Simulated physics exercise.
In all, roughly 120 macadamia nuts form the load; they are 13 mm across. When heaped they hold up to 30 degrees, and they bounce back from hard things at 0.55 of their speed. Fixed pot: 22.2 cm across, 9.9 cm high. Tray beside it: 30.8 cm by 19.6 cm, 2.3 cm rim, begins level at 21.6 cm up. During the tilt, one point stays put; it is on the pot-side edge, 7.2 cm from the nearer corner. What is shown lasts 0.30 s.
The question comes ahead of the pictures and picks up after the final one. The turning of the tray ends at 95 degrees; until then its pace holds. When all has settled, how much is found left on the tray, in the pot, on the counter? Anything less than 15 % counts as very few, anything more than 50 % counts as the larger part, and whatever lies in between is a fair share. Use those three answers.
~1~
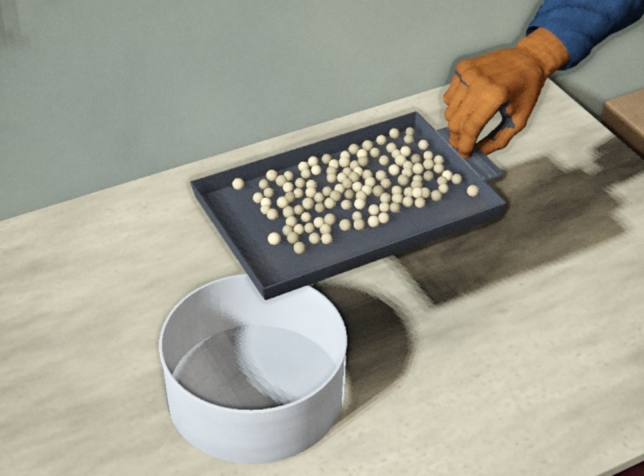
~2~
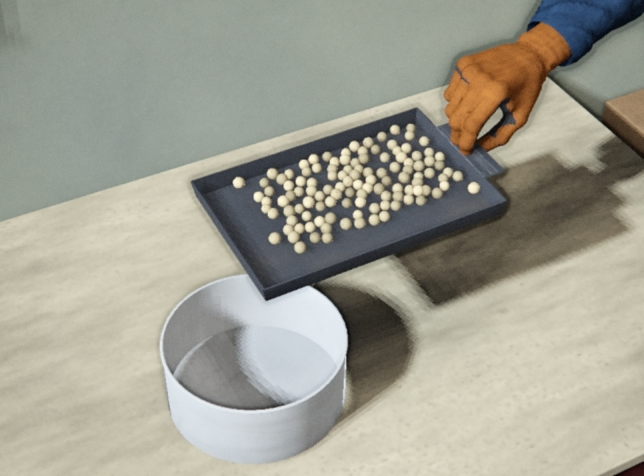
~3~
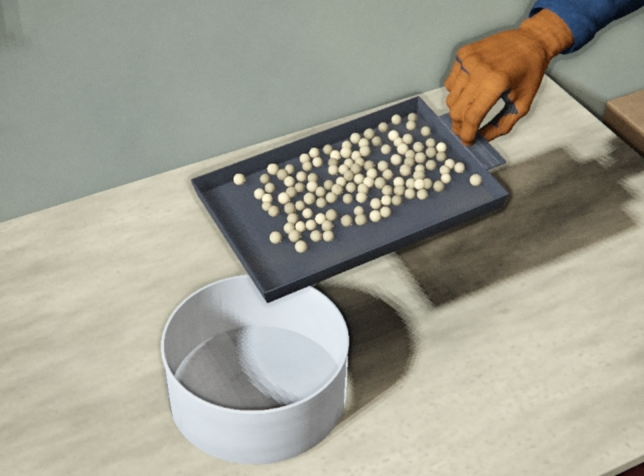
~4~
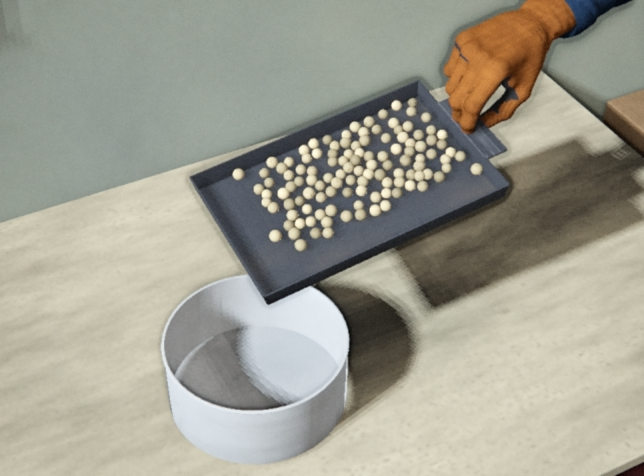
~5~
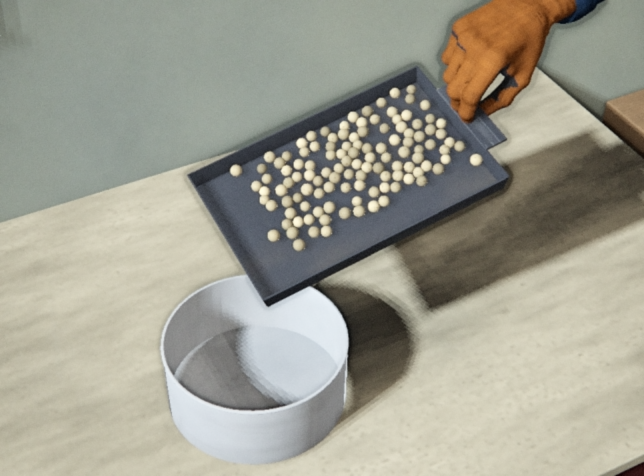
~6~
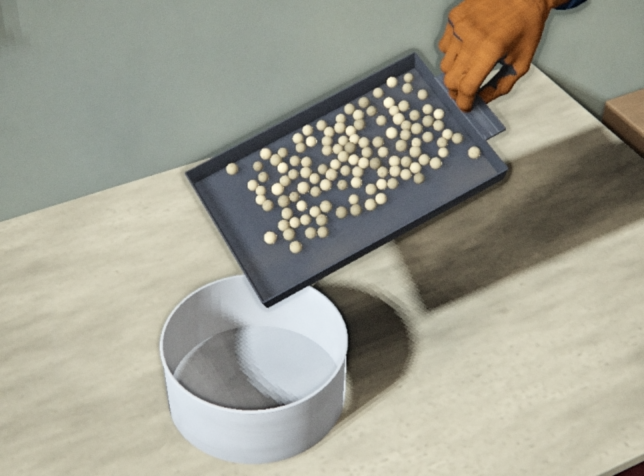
Tray: Very few. Pot: The larger part. Counter: Very few.
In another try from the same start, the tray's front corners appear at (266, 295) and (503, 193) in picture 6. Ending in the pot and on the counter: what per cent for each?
Pot 75, counter 25.
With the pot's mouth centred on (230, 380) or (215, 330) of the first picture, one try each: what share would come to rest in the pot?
I'd say some 100 per cent for the first and some 65 per cent for the second.
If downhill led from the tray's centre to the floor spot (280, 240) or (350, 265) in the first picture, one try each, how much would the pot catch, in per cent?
Approximately 85 percent, then 75 percent.
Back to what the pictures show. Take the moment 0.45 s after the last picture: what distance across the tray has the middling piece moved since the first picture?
By then it sits near 14 cm from where it began.
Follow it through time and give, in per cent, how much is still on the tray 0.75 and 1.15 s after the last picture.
Earlier moment 80, later moment 15.
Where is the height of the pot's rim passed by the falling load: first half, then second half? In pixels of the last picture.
Near (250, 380) at first, near (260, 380) afterwards.
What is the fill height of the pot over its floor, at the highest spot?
I'd put it at close to 2.5 centimetres.
Then, 0.45 s after the last picture, tilt 55 degrees; the tray holds 95 %, the pot 0 %.
Then, 0.75 s after the last picture, tilt 80 degrees; the tray holds 80 %, the pot 15 %.
Then, 1.15 s after the last picture, tilt 95 degrees; the tray holds 15 %, the pot 45 %.
In the end, tray 0 %, pot 90 %, counter 10 %.
